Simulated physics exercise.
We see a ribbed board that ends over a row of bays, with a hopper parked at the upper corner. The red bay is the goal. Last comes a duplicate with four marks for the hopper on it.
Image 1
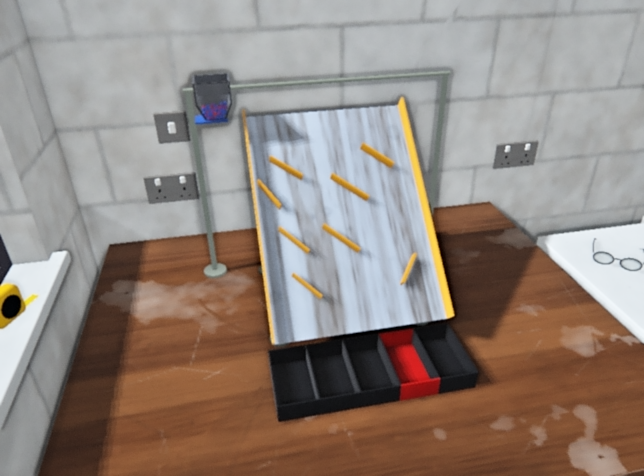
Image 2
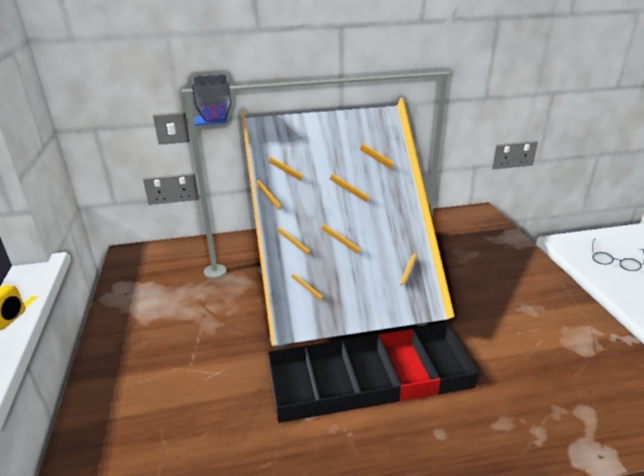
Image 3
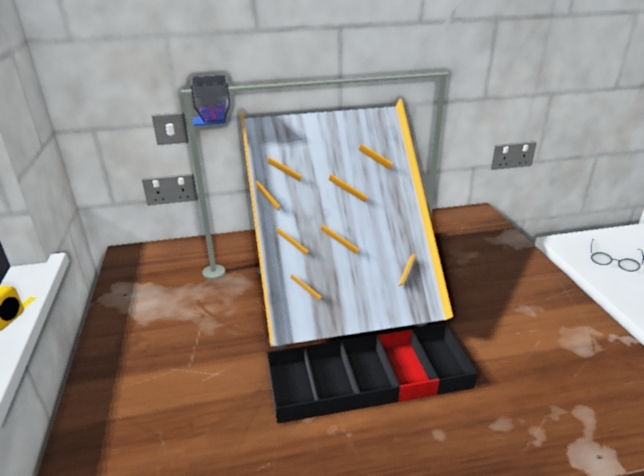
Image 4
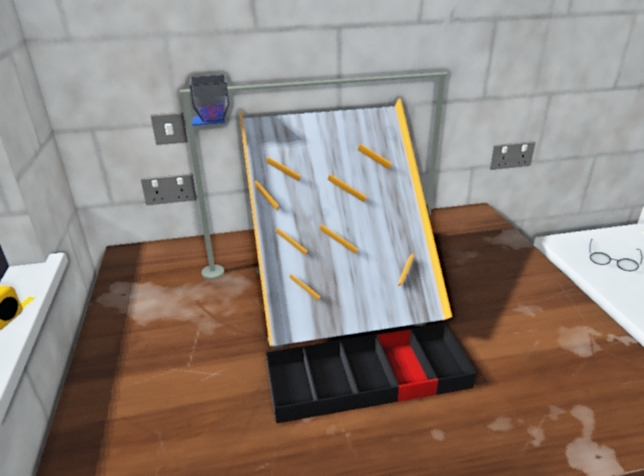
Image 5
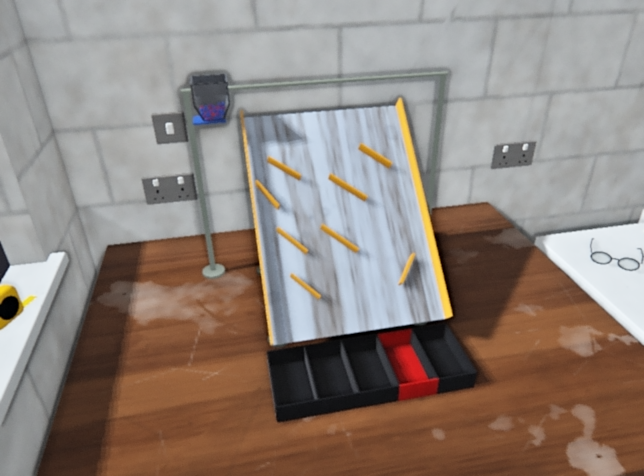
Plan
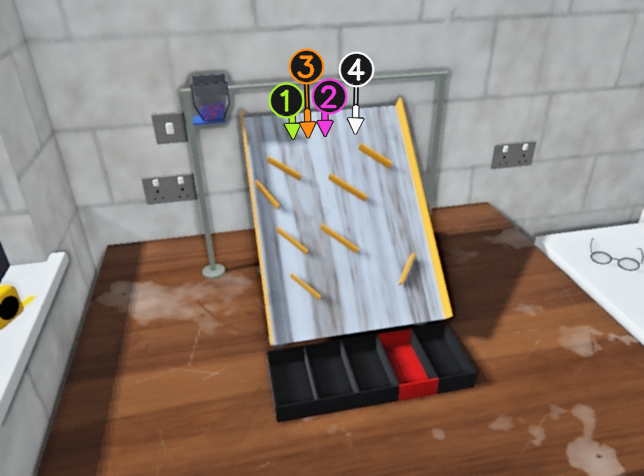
At the start, a tilted, marble-patterned board with orange ribs stands above a row of five bays, the fourth from the left red, with a dark hopper at its upper left. Through to the close, the view shifts very slightly, while the hopper, board and bays show no clear movement.
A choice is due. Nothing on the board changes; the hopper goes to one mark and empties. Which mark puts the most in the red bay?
1.
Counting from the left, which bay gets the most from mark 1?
The fourth from the left.
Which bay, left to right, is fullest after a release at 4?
The fifth.
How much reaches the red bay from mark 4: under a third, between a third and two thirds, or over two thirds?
Under a third.
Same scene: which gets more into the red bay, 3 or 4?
The answer is 3.
On the marked copy, mark 1 meets the board at (292, 133); mark 2 meets the board at (325, 130); mark 3 meets the board at (308, 132); mark 4 meets the board at (355, 128).
If 1 is chosen, roughly half in the red bay, about a tenth in other bays, roughly a quarter outside the box.
If 2 is chosen, about a tenth in the red bay, roughly a third in other bays, roughly half outside the box.
If 3 is chosen, roughly a quarter in the red bay, roughly a third in other bays, roughly a third outside the box.
If 4 is chosen, about a tenth in the red bay, roughly half in other bays, roughly a third outside the box.
